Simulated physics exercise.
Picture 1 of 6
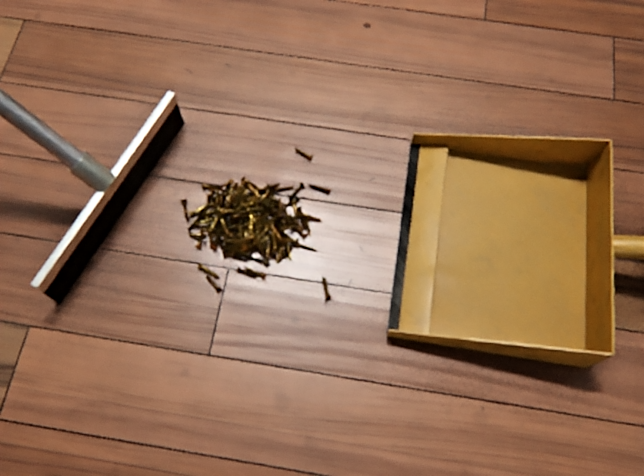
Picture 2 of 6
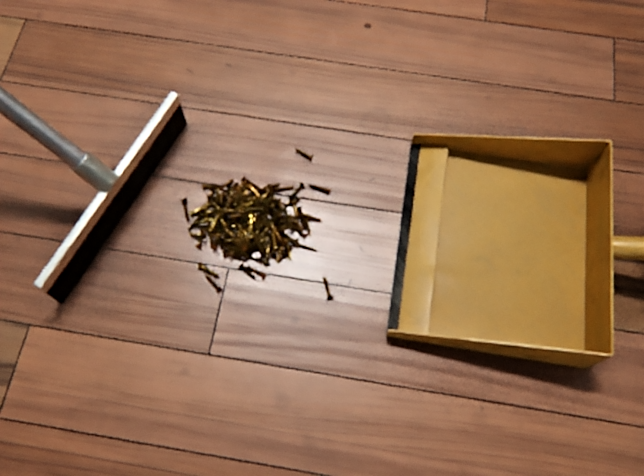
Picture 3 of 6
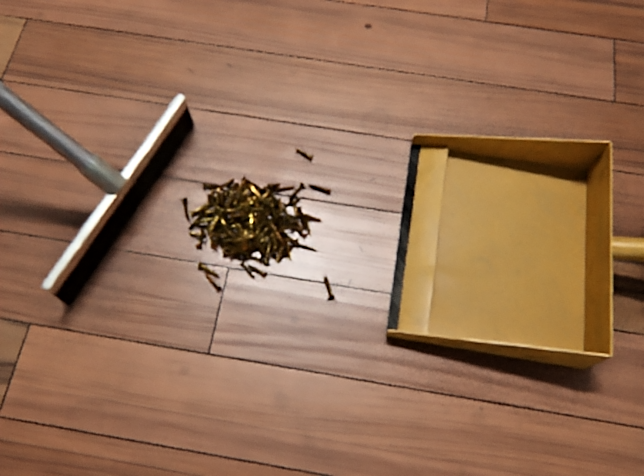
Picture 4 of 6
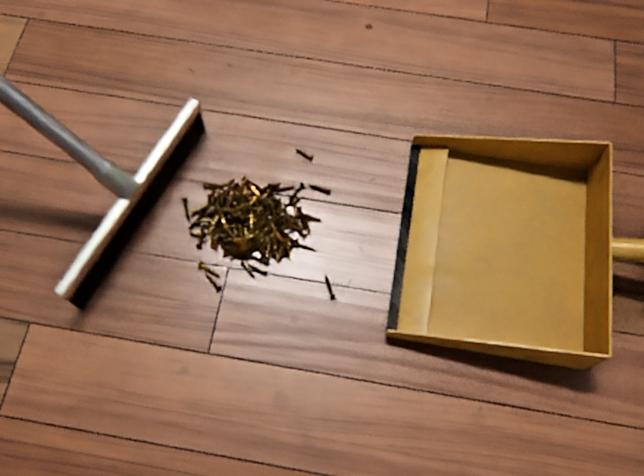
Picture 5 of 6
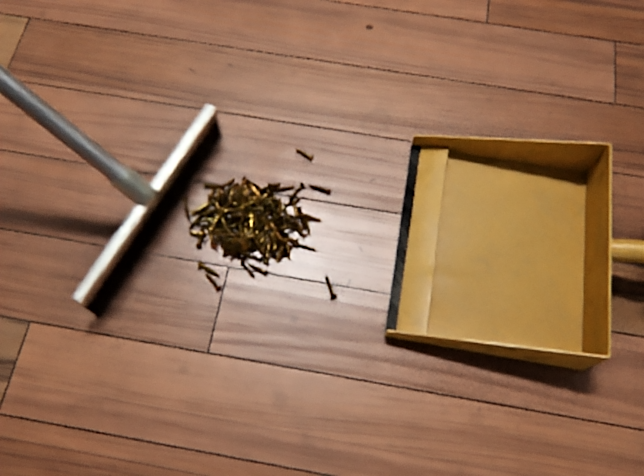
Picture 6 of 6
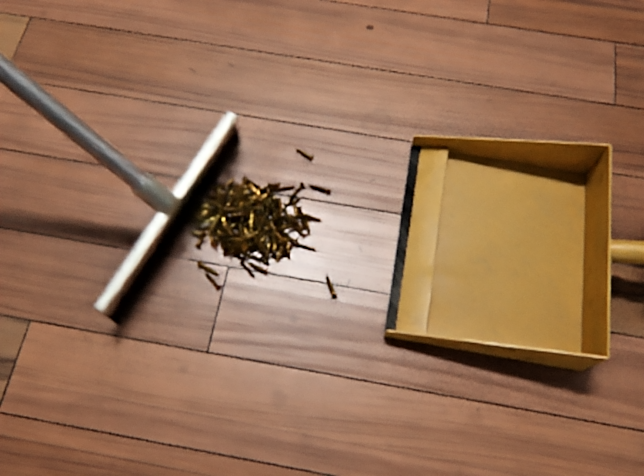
At first, a broom-like blade on a grey handle rests at the left of a wooden floor, apart from a pile of small brass-coloured screws, with a yellow dustpan at the right. The blade then slides rightward and slightly down, reaching the pile's left edge, while the heap barely changes.
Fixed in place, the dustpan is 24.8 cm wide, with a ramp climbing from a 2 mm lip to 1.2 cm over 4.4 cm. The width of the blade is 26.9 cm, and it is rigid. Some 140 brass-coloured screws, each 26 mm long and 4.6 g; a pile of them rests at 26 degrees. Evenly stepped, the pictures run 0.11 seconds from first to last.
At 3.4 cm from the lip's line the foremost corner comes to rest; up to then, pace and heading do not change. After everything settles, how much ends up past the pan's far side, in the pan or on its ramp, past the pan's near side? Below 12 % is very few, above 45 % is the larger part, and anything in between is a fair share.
Far side: Very few, pan: The larger part, near side: A fair share.
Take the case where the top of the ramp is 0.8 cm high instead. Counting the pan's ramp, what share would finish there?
Close to 55 per cent then.
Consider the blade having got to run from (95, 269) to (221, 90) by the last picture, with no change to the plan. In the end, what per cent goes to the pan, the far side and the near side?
The pan gets 5, the far side 0 and the near side 0.
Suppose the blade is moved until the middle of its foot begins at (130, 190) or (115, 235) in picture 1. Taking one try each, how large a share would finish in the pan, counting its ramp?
Estimates: 55 percent and 55 percent.
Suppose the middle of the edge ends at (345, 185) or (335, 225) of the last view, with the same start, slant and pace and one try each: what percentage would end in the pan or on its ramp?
About 35 % and 50 %.
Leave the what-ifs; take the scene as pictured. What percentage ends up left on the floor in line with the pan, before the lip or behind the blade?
I'd put it near 25 per cent.
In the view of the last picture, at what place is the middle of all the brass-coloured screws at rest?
Near (411, 301).
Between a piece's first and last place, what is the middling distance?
I'd say near 22 cm.
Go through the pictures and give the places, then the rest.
In the first picture, blade from (41, 286) to (172, 100), moved 0.0 cm, 0 of the pieces shifted so far; middle of the pieces at (250, 223); pan at (509, 250).
In the second picture, blade from (44, 286) to (175, 101), moved 0.3 cm, 0 of the pieces shifted so far; middle of the pieces at (251, 222).
In the third picture, blade from (51, 288) to (182, 103), moved 1.2 cm, 1 of the pieces shifted so far; middle of the pieces at (251, 222).
In the fourth picture, blade from (65, 293) to (195, 107), moved 2.8 cm, 2 of the pieces shifted so far; middle of the pieces at (251, 222).
In the fifth picture, blade from (82, 300) to (212, 113), moved 5.0 cm, 3 of the pieces shifted so far; middle of the pieces at (251, 222).
In the sixth picture, blade from (104, 309) to (232, 121), moved 7.7 cm, 7 of the pieces shifted so far; middle of the pieces at (251, 222); pan at (507, 253).
Then, 0.09 s after the last picture, middle of the blade 15 cm from the lip; 0 % over the lip, far side 0 %, near side 0 %.
Then, 0.15 s after the last picture, middle of the blade 9 cm from the lip; 0 % over the lip, far side 0 %, near side 5 %.
Then, 0.35 s after the last picture, middle of the blade 8 cm from the lip; 60 % over the lip, far side 0 %, near side 15 %.
In the end, far side 0 %, pan 55 %, near side 15 %, in front of the lip or behind the blade 25 %.
